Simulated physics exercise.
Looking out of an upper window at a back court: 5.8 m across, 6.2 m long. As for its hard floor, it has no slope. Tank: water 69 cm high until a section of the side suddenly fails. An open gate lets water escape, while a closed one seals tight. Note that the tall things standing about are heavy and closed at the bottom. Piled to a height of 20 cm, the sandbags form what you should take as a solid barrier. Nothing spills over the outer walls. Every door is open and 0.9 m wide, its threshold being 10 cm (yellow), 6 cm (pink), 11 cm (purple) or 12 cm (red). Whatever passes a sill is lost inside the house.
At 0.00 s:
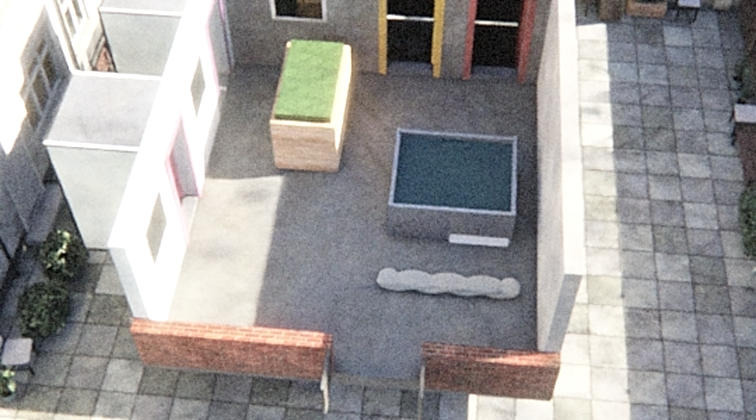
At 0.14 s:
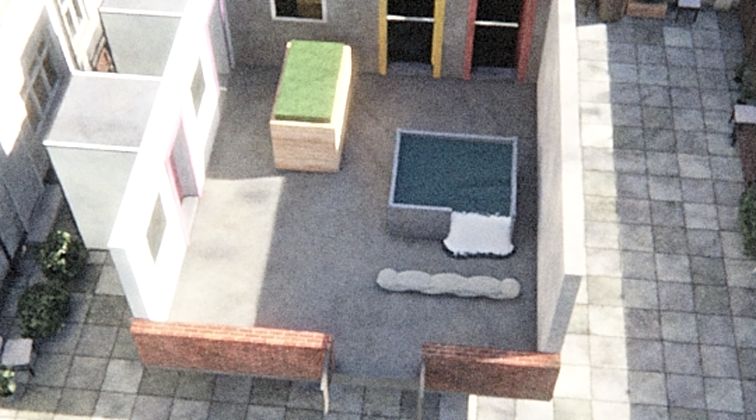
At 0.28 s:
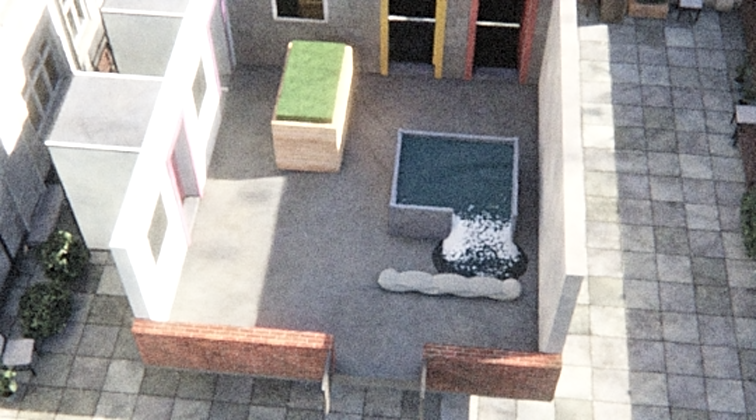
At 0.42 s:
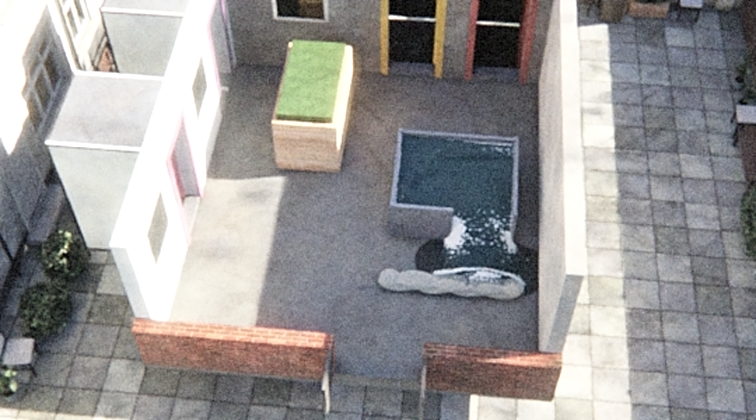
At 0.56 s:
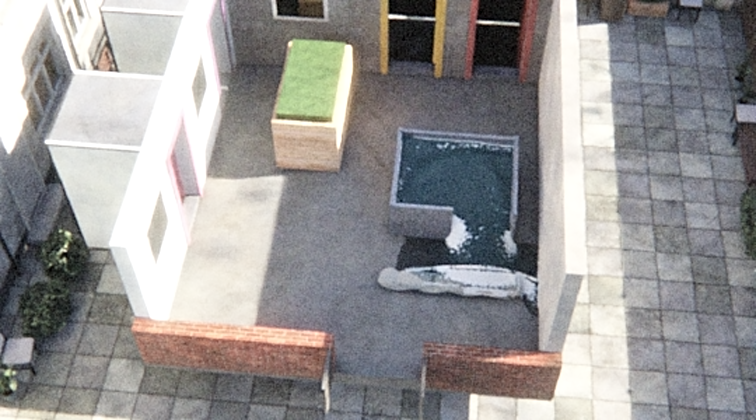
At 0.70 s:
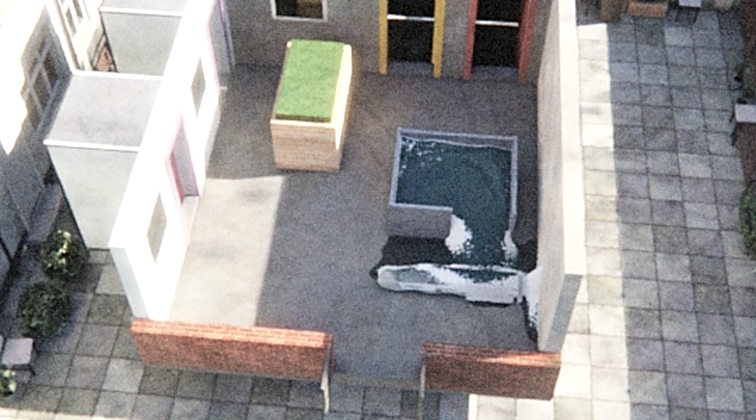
Dark green water pours from a gap in the front of a grey tank in a walled back court, seen from a high window. A wooden box with a green top stands left of the tank, pale sandbags lie before it, and low red brick walls edge the front. White and foaming, the water spreads to the sandbags, washes over them and runs around their right end, while the view stays still.
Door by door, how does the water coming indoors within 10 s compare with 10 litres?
Yellow door: Within the limit; pink door: Past the limit; purple door: Within the limit; red door: Within the limit.
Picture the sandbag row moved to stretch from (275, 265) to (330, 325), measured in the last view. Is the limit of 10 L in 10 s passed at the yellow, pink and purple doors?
Doors: Yellow stays under / pink stays under / purple stays under.
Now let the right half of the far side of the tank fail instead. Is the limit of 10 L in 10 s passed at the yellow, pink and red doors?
So yellow ends up past the limit, pink short of it, red past the limit.
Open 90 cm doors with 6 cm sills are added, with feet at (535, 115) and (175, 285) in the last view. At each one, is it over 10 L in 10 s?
Taking them in order, the first is fine and the second too much.
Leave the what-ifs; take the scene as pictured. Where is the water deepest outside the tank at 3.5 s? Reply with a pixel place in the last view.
Roughly (483, 281).
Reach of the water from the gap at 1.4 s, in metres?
3.2 m.
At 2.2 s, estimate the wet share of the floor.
I'd guess around 40 %.
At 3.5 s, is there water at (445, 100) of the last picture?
Looks like it's not yet wet.
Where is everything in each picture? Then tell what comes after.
In the first frame, still water, 69 cm deep, in the tank at (454, 174).
In the second frame, water pours out at (479, 229) and has run 0.6 m, to (510, 253); typically 8 cm deep outside, 69 cm at the tank's back.
In the third frame, water pours out at (480, 232) and has run 0.9 m, to (454, 280); typically 11 cm deep outside, 69 cm at the tank's back.
In the fourth frame, the front is at (529, 289), 1.2 m from the gap at (481, 232); 1.5 m2 of floor is under water; 66 cm left at the back of the tank.
In the fifth frame, the front is at (537, 311), 1.6 m from the gap at (480, 231); 2.0 m2 of floor is under water; 60 cm left at the back of the tank.
In the sixth frame, the front is at (536, 337), 2.0 m from the gap at (480, 231); 2.4 m2 of floor is under water; 59 cm left at the back of the tank.
After 1.4 s water covers 25 % of the floor and is deepest (48 cm) near (483, 281); yellow door not reached, pink door not reached, purple door not reached, red door not reached.
After 2.2 s water covers 40 % of the floor and is deepest (36 cm) near (483, 281); yellow door not reached, pink door not reached, purple door not reached, red door not reached.
After 3.5 s water covers 60 % of the floor and is deepest (27 cm) near (483, 281); yellow door not reached, pink door 11 cm at the sill, 2 L in, purple door not reached, red door 10 cm at the sill, 0 L in.
After 6.0 s water covers 80 % of the floor and is deepest (15 cm) near (483, 281); yellow door 3 cm at the sill, 0 L in, pink door 11 cm at the sill, 46 L in, purple door 3 cm at the sill, 0 L in, red door 9 cm at the sill, 1 L in.
After 10.0 s water covers 95 % of the floor and is deepest (12 cm) near (226, 99); yellow door 4 cm at the sill, 0 L in, pink door 6 cm at the sill, 77 L in, purple door 12 cm at the sill, 3 L in, red door 4 cm at the sill, 1 L in.
